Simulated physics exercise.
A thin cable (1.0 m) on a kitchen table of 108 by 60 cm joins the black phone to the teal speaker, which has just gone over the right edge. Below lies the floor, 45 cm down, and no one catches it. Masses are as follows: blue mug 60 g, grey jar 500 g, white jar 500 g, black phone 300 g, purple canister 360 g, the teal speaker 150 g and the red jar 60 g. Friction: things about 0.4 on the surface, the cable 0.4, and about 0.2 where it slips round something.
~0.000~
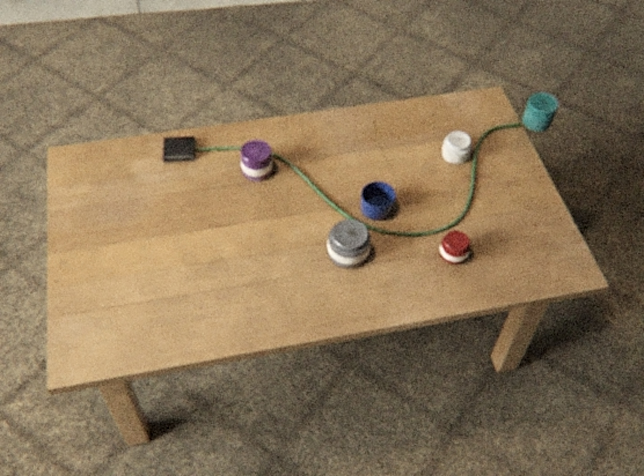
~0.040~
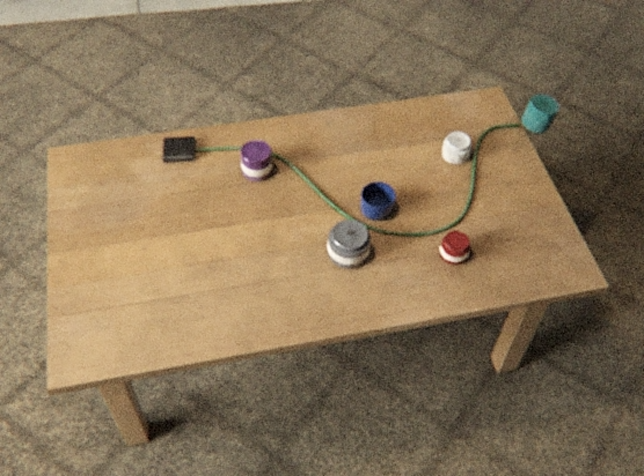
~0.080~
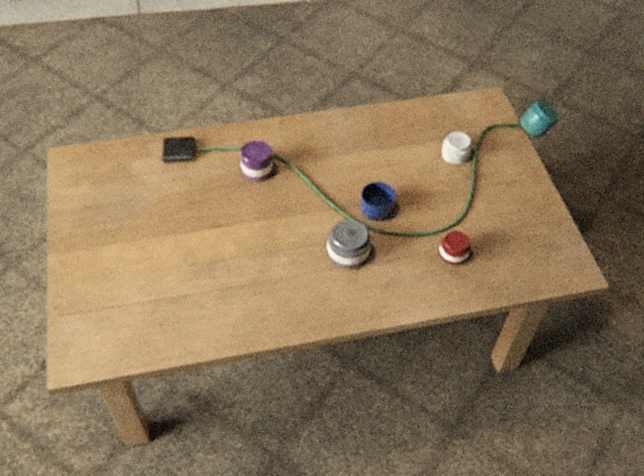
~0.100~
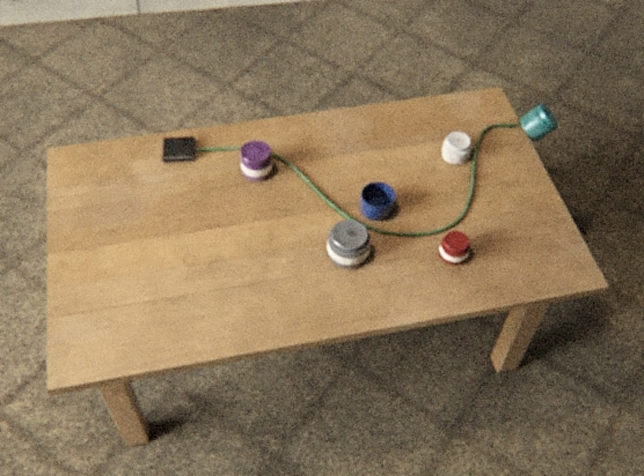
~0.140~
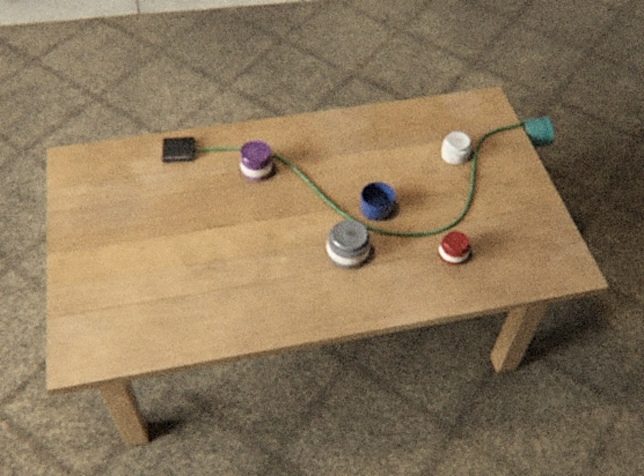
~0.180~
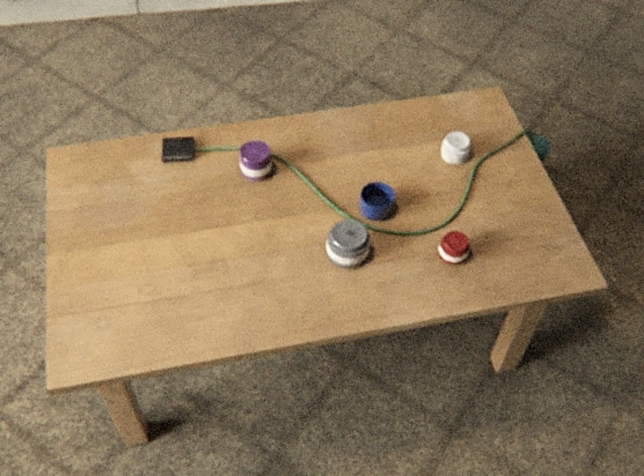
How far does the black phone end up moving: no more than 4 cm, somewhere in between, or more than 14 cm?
The black phone moves no more than 4 cm.
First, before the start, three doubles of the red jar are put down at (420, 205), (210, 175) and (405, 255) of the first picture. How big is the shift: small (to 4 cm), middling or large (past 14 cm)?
Shift 1: Major. Shift 2: Minor. Shift 3: Minor.
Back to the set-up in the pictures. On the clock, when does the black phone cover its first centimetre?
Answer: Black phone, 0.70 s.
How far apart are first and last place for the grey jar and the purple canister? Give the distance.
Final places, approx.: Grey jar 0 cm off, purple canister 0 cm off.
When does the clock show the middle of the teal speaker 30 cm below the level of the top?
Roughly 0.40 s.
After 0.4 s, the cable's tail end at (198, 151); blue mug 23 cm off its start, teal speaker over the edge.
After 0.7 s, the cable's tail end at (199, 151); blue mug over the edge, teal speaker over the edge.
After 0.9 s, the cable's tail end at (203, 151); black phone 2 cm off its start at (185, 147), blue mug over the edge, teal speaker over the edge.
After 1.2 s, the cable's tail end at (203, 151); black phone 2 cm off its start, blue mug over the edge, teal speaker over the edge.
After 2.4 s, the cable's tail end at (203, 151); black phone 2 cm off its start at (185, 147), blue mug over the edge, teal speaker over the edge.
